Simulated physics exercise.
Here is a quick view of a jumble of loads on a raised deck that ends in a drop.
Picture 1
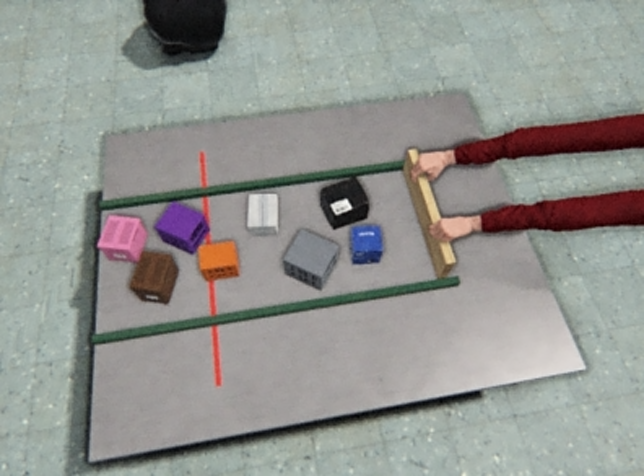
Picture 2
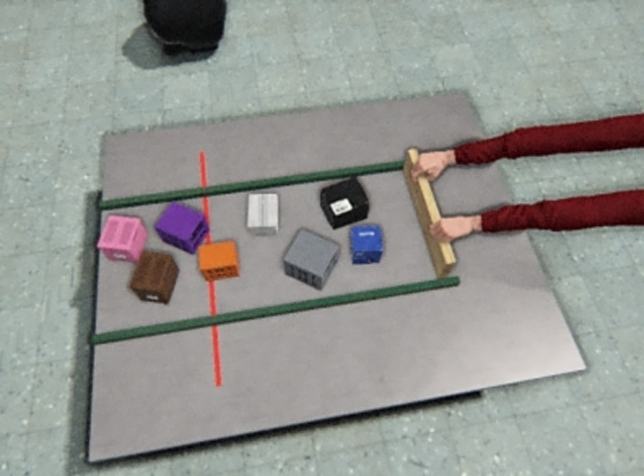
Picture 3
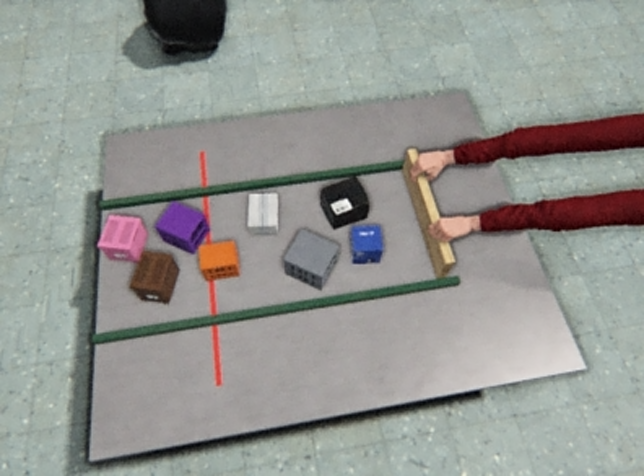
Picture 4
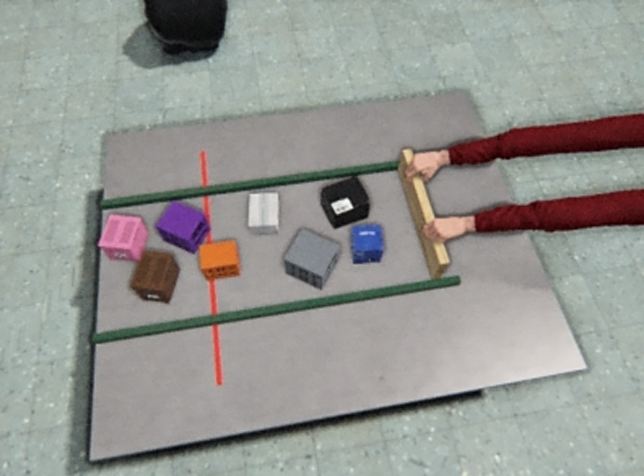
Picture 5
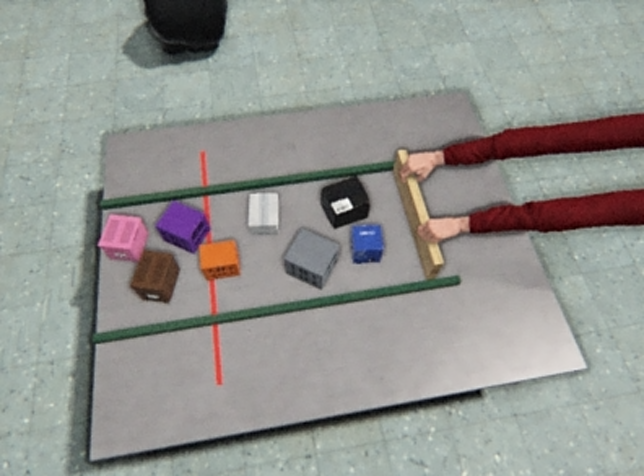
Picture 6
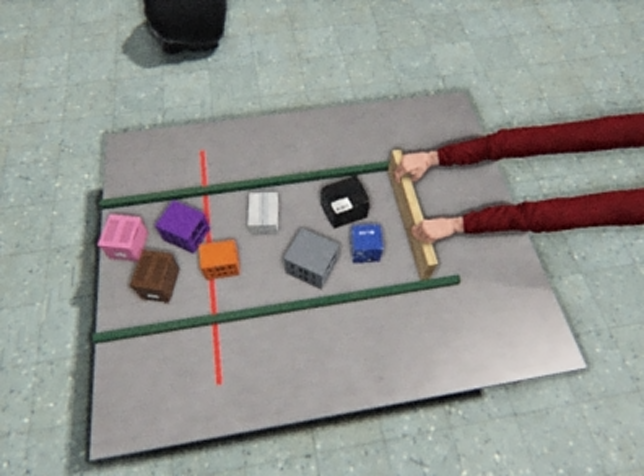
In the video, two hands in dark red sleeves slide a wooden plank slightly left between two green rails on a gray board, while the colored crates and boxes scattered around a red line stay still.
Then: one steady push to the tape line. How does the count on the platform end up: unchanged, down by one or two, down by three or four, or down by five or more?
The edge claims under three, at least one.
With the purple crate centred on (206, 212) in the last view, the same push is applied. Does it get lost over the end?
Starting there, it stays aboard.
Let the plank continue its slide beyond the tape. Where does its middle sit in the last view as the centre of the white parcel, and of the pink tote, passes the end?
When the white parcel crosses, the middle is near (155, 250); when the pink tote crosses, near (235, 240).
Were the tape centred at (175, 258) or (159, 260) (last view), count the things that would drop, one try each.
In that order 3 and 3.
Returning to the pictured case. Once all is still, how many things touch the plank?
The count in contact is 2.
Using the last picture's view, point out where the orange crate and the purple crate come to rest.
The orange crate at (165, 259), the purple crate at (108, 235).
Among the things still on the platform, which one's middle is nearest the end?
The purple crate.
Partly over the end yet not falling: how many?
It's 1.
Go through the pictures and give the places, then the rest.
The first picture shows pink tote (124, 240); brown tote (156, 279); purple crate (183, 229); plank (427, 213); tape (209, 254).
The second picture shows brown tote (156, 279); plank (427, 212).
The third picture shows purple crate (183, 228); white parcel (264, 215).
The fourth picture shows pink tote (125, 239); orange crate (220, 261).
The fifth picture shows brown tote (157, 278); black box (345, 203).
The sixth picture shows pink tote (125, 239); brown tote (157, 277); purple crate (184, 227); plank (410, 214); tape (210, 252).
Early on, none off yet; pink tote at rest near (125, 239); brown tote at rest near (157, 277); purple crate at rest near (184, 227).
A while later, none off yet; pink tote at rest near (125, 239); brown tote moving near (154, 277); purple crate travelled a little near (179, 226).
Finally, the number that fall off is one or two; lost, pink tote.
